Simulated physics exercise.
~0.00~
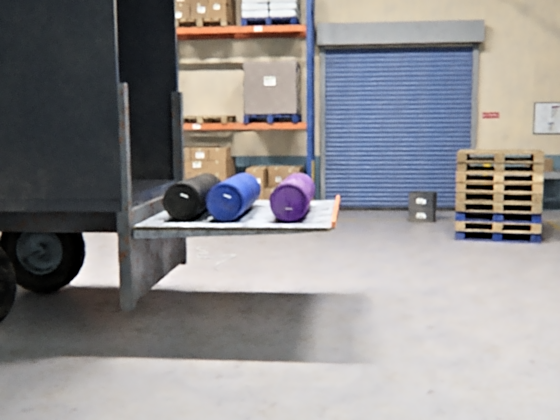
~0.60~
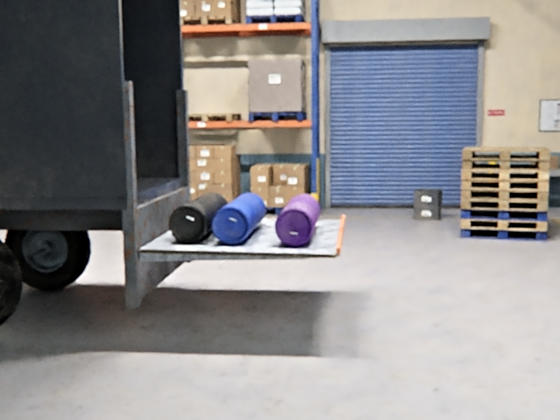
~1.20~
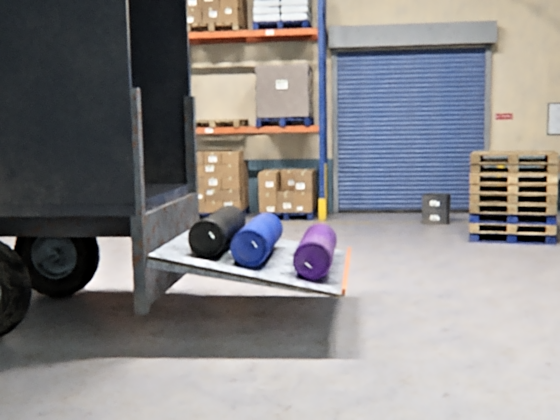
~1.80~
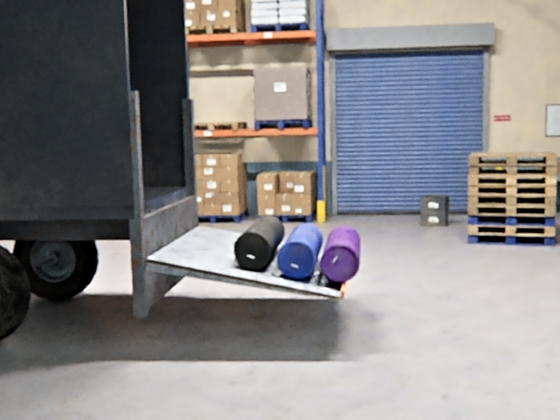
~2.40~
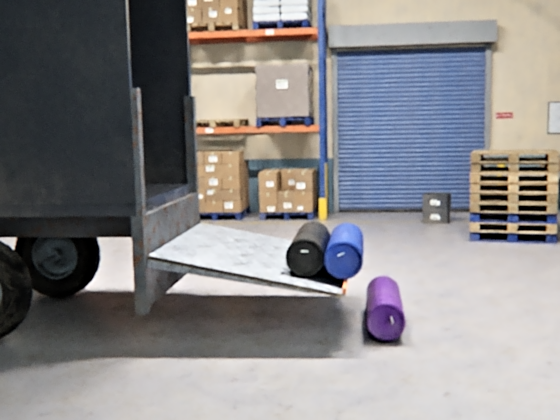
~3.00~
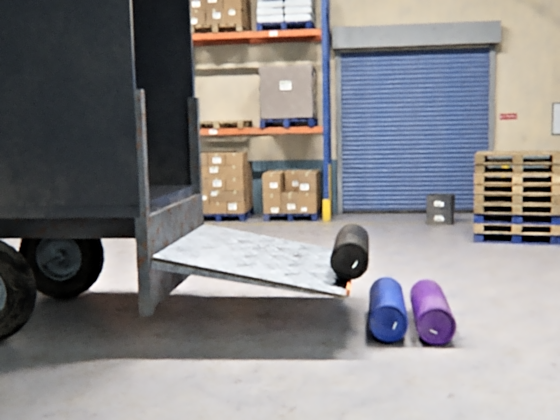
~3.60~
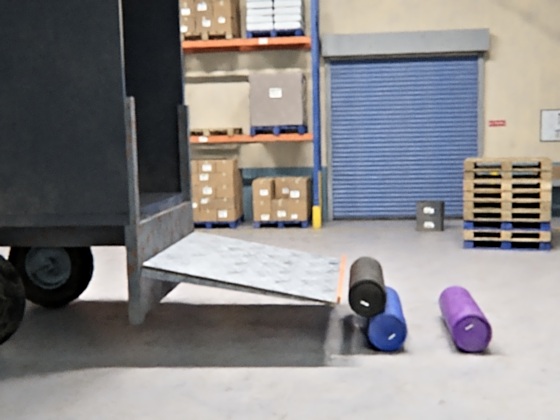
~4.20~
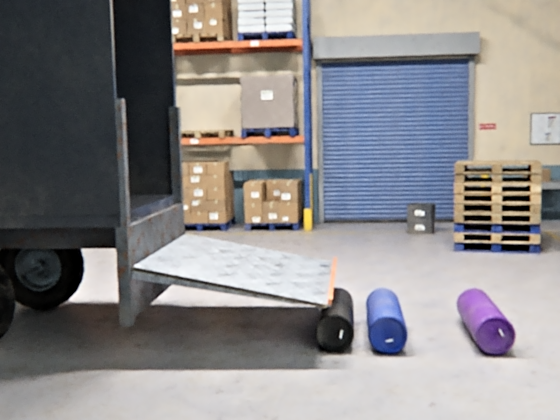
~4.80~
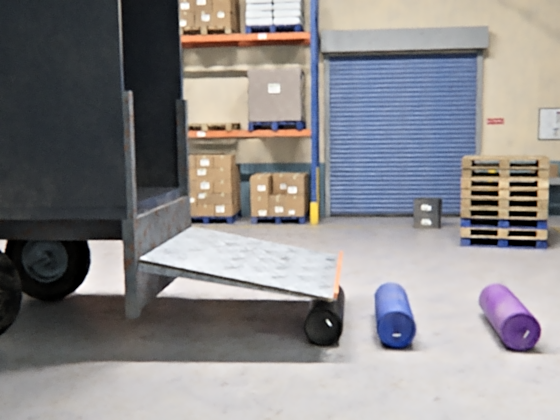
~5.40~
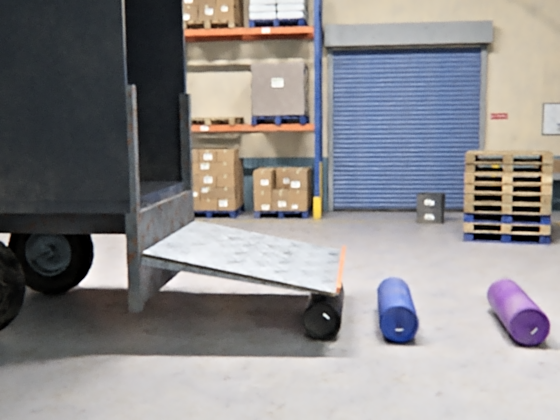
At the start, black, blue and purple cylinders lie side by side on a level platform sticking out to the right from the back of a lorry in a warehouse. The platform lowers a little, then tips outwards, and the cylinders roll right down the slope. Purple goes over the raised outer edge first and drops to the floor, followed by blue. Black drops last, coming down close beside blue, while purple rolls farther right. In the end, all three are on the floor, with black beneath the tilted platform's outer edge, blue in the middle and purple farthest right.
